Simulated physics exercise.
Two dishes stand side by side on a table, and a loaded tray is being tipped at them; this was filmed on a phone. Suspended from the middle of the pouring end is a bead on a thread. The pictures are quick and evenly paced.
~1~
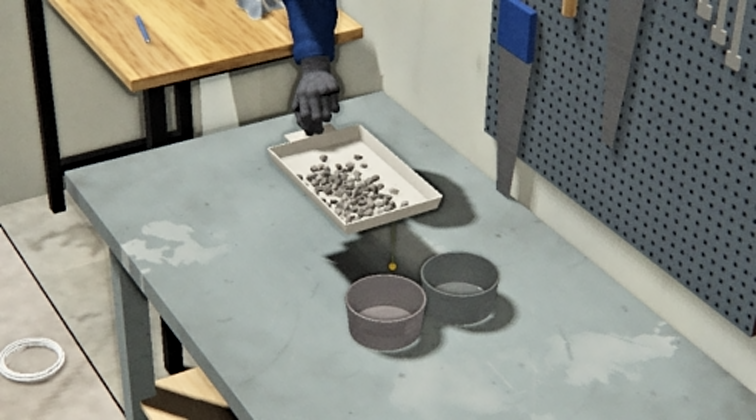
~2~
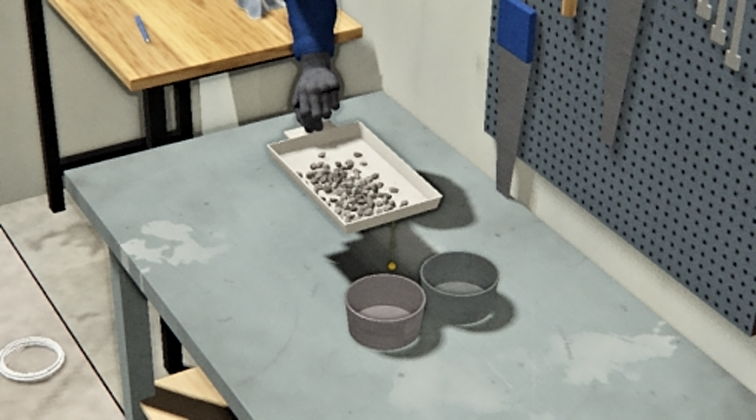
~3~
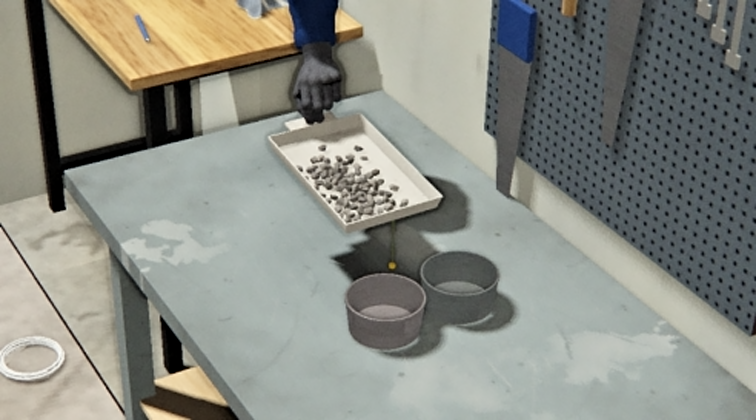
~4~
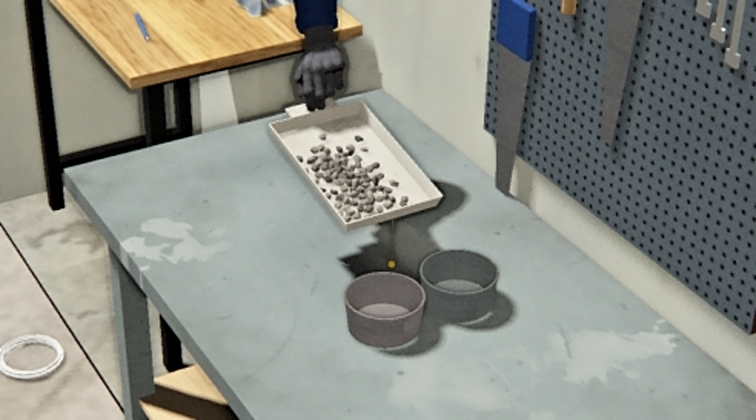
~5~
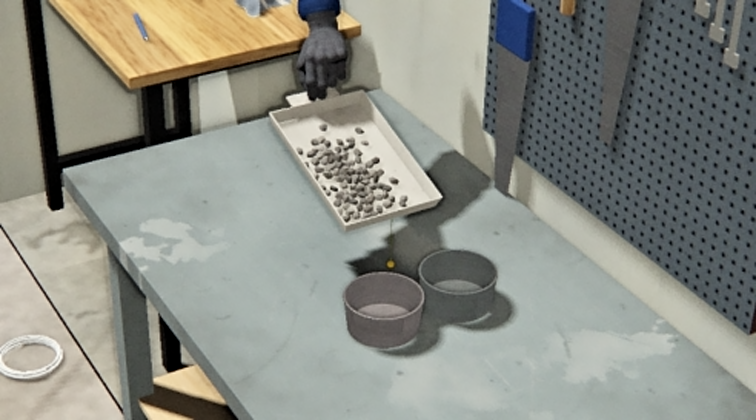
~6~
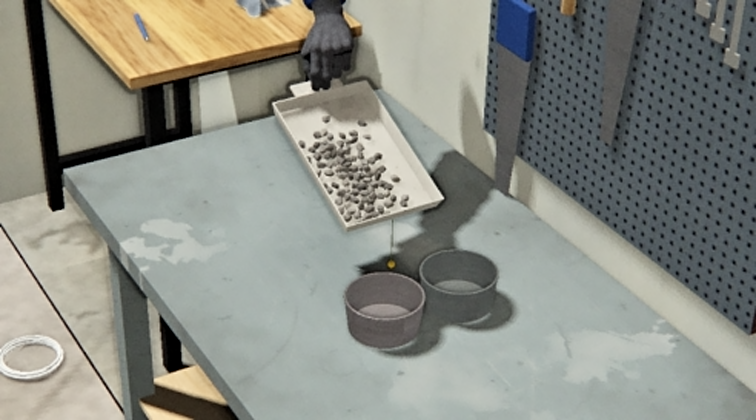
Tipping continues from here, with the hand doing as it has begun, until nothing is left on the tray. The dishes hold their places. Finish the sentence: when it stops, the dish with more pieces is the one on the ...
Left.
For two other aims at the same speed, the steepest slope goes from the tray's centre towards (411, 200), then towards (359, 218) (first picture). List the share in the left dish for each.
It comes to about 0 per cent the first time and about 80 per cent the second.
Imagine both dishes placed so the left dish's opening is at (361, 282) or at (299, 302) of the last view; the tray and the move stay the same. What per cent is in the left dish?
It comes to near 20 per cent the first time and near 0 per cent the second time.
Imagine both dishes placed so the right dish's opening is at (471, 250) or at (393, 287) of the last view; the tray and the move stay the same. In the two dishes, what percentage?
You'd get 30 per cent first and 70 per cent second.
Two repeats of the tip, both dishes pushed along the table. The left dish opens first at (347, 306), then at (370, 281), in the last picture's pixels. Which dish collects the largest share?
Try 1: The dish at right. Try 2: The dish at left.
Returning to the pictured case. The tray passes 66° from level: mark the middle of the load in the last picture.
The load is centred around (384, 204).
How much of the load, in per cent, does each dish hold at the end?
For the left dish 70 per cent, for the right dish 20.
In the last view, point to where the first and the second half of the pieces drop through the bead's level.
Around (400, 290) first; around (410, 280) second.
Just after the last frame, tray tipped steeply; every one on the tray.
A moment on, tray tipped past a quarter turn; roughly a quarter on the tray; roughly half in the left dish; about a tenth in the right dish; about a tenth outside both; about a tenth in the air.
Further on, tray tipped past a quarter turn; roughly two thirds in the left dish; roughly a quarter in the right dish; about a tenth outside both.
When it is over, tray tipped past a quarter turn; roughly two thirds in the left dish; roughly a quarter in the right dish; about a tenth outside both.
